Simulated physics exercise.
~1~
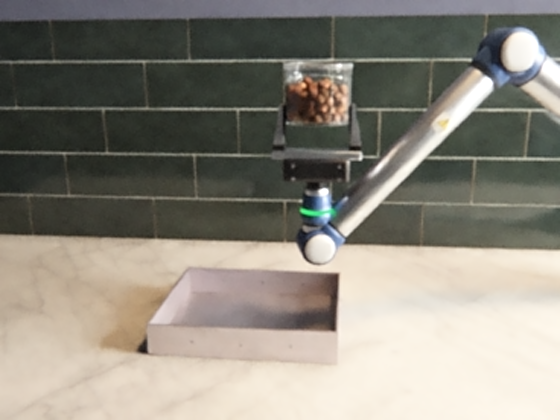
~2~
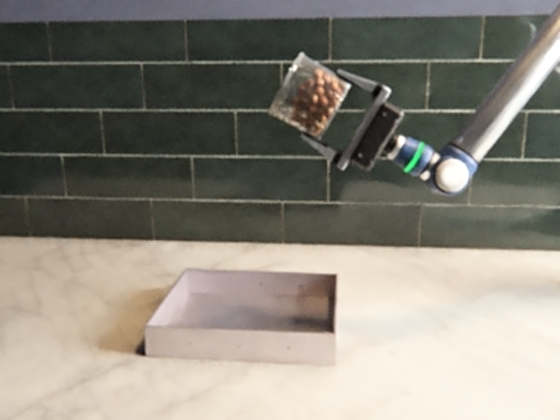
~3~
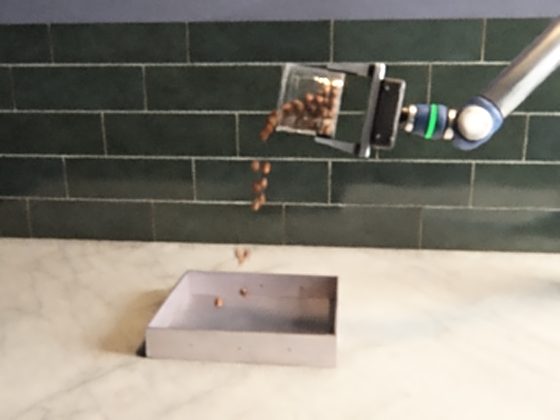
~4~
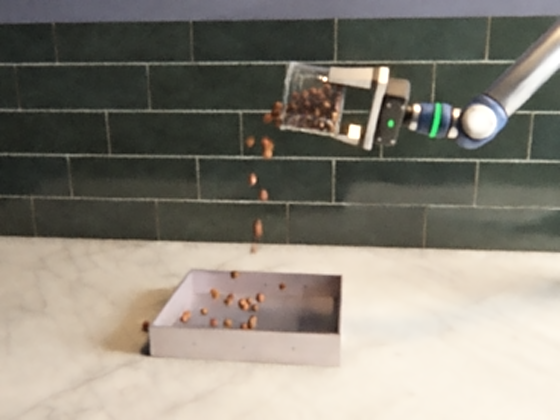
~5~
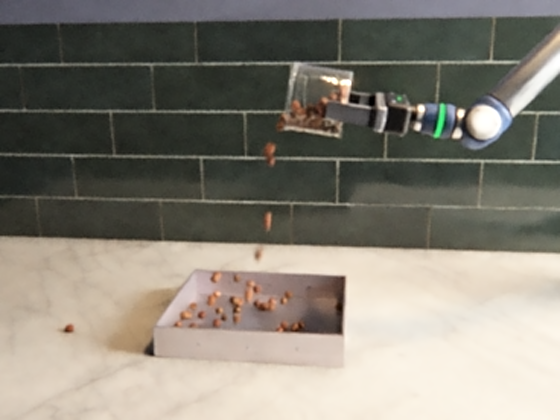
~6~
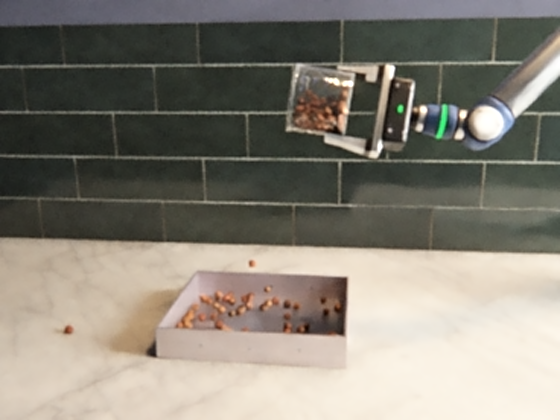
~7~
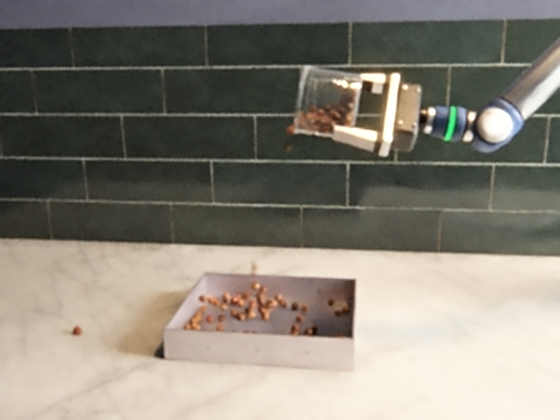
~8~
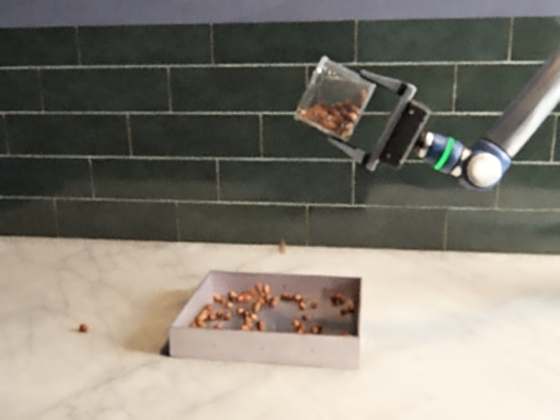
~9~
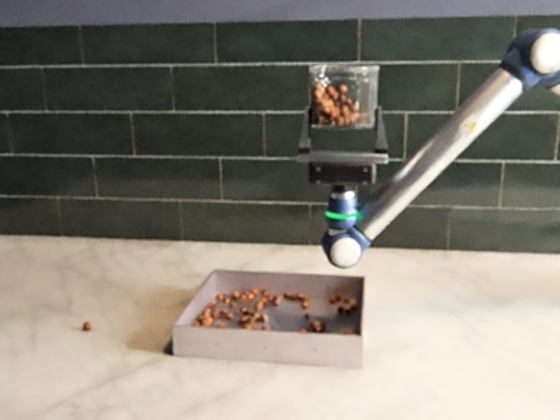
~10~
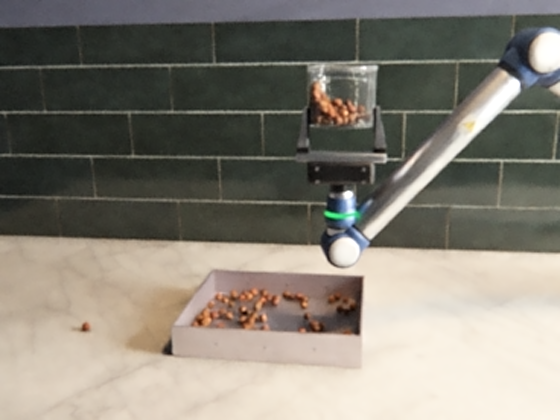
On a pale marble counter before a dark green tiled wall, a robot arm holds a clear cup of hazelnuts upright above and behind a shallow grey tray. The arm tips the cup to the left until it lies nearly on its side, and nuts begin spilling over the rim into the tray. As they keep falling, the gripper rolls the tilted cup, and one nut lands on the counter to the left. The stream thins to a few stragglers, then the arm swings the cup back upright. It ends with many hazelnuts scattered across the tray and a good portion still in the cup.
